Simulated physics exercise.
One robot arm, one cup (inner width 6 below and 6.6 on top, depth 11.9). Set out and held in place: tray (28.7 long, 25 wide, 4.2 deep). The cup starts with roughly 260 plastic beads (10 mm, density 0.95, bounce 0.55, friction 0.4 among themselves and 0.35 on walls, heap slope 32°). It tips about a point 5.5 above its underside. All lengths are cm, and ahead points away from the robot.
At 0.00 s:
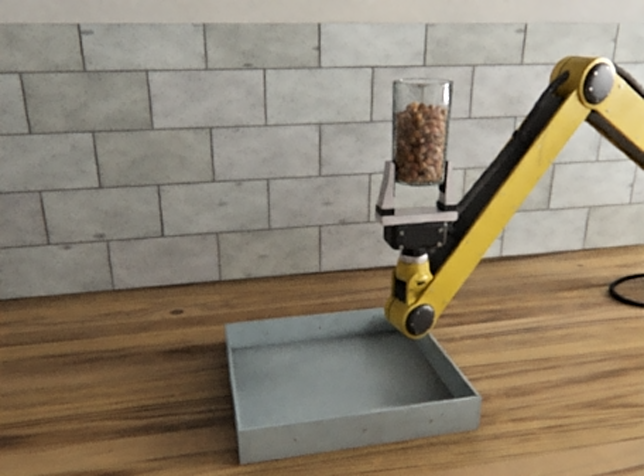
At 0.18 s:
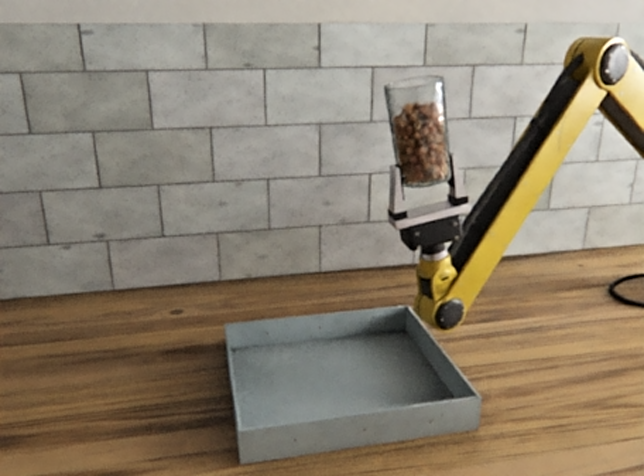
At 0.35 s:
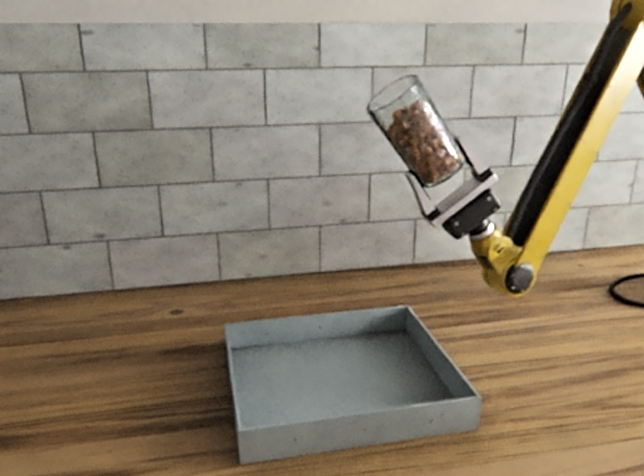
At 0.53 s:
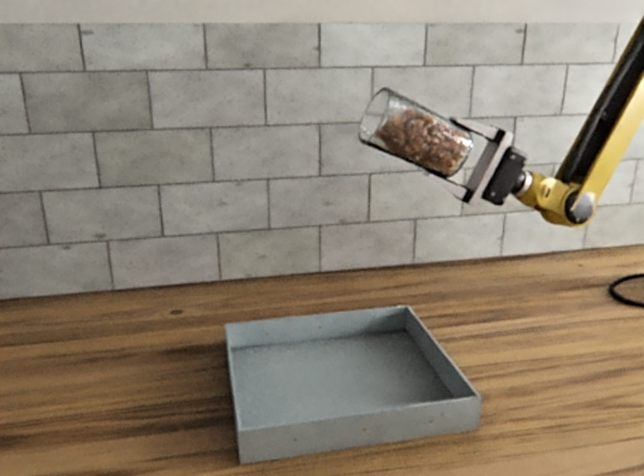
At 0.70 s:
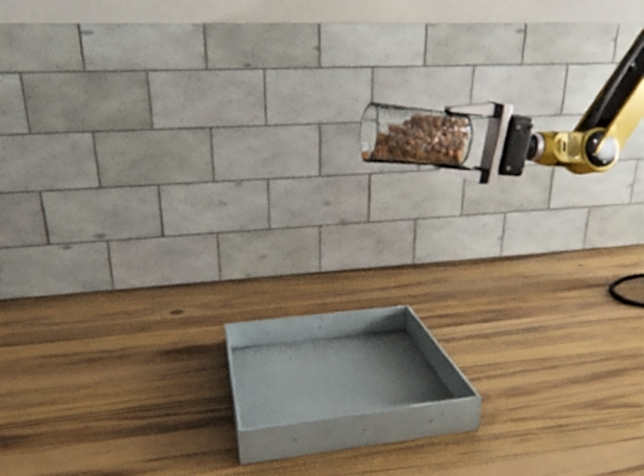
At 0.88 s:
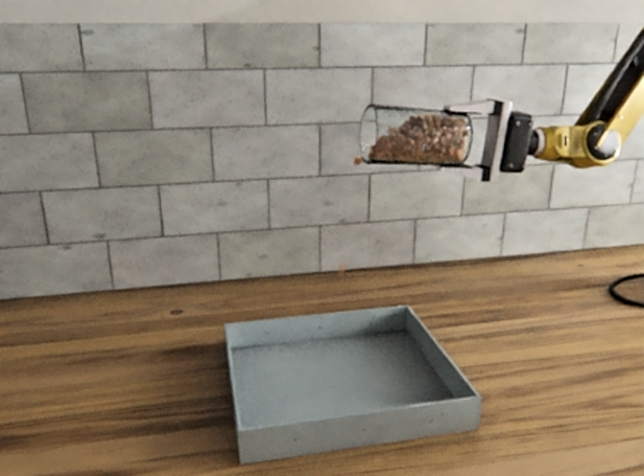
The clip opens on a yellow and black robot arm holding a clear cup of brown beads upright, above and behind a grey tray on a wooden table. The arm tilts the cup leftward until it lies nearly horizontal, the beads shifting along its lower side, and a bead appears just outside the rim.
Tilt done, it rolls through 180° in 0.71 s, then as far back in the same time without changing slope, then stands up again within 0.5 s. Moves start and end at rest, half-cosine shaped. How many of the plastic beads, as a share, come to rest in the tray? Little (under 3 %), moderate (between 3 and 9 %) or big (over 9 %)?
A big share, over 9 %, ends in the tray.
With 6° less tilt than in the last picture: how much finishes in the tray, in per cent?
Some 10 per cent.
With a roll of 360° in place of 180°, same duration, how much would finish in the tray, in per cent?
In that case some 35 per cent.
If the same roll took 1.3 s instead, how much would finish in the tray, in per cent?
Then about 30 per cent.
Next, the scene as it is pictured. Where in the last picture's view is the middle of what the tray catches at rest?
At about (298, 384).
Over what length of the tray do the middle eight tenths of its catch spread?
Roughly 22 cm.
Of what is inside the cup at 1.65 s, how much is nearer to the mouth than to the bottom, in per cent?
About 35 per cent.
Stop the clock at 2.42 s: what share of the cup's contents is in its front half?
Roughly 45 per cent.
By 1.65 s, tipped 85°, highest piece 36 above the table; 233 in the cup, 14 in the tray, 11 in flight or on a rim.
By 2.42 s, tipped 74°, highest piece 35 above the table; 204 in the cup, 45 in the tray, 9 in flight or on a rim.
By 3.00 s, upright, highest piece 38 above the table; 204 in the cup, 54 in the tray.
By 3.70 s, upright, highest piece 37 above the table; 204 in the cup, 54 in the tray.
Final count, 204 in the cup, 54 in the tray. That is 21 % in the tray.
